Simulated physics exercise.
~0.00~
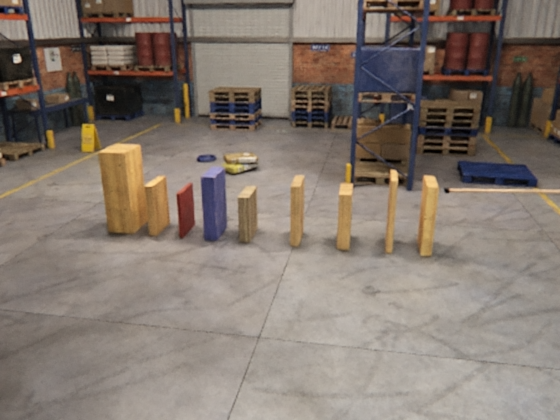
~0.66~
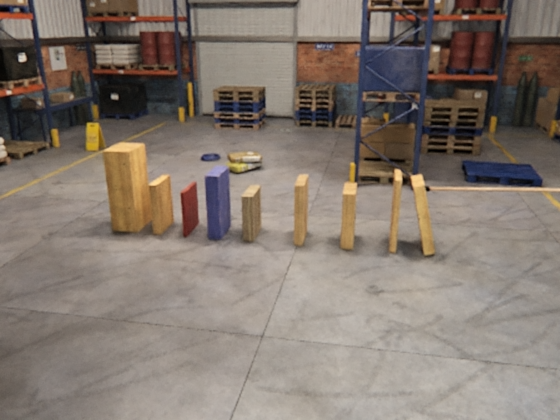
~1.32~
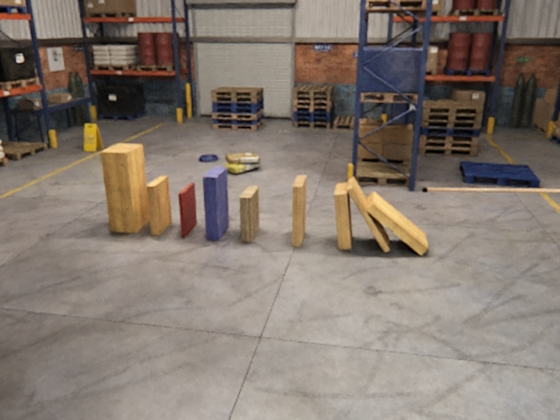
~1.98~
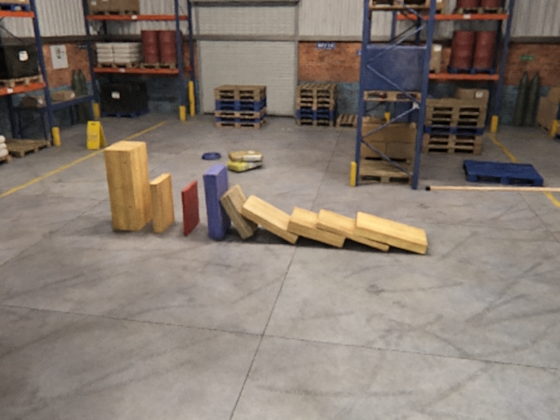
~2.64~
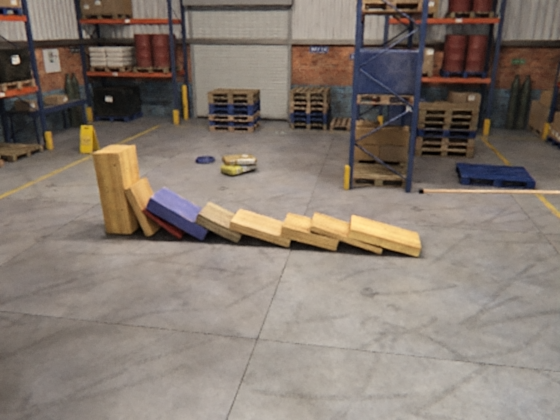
At first, nine thick boards stand on edge in a line across a warehouse floor, most of them pale wood, with one red and one blue. A long pole at the right nudges the rightmost board, which tips left against its neighbour. Those two lean into the next board, and the fall spreads leftward until several pale boards lie overlapping and another tilts against the upright blue one. The blue board then topples left, and the red one beyond it leans over too. Finally, the last small board slants against the big block at the far left, which still stands.
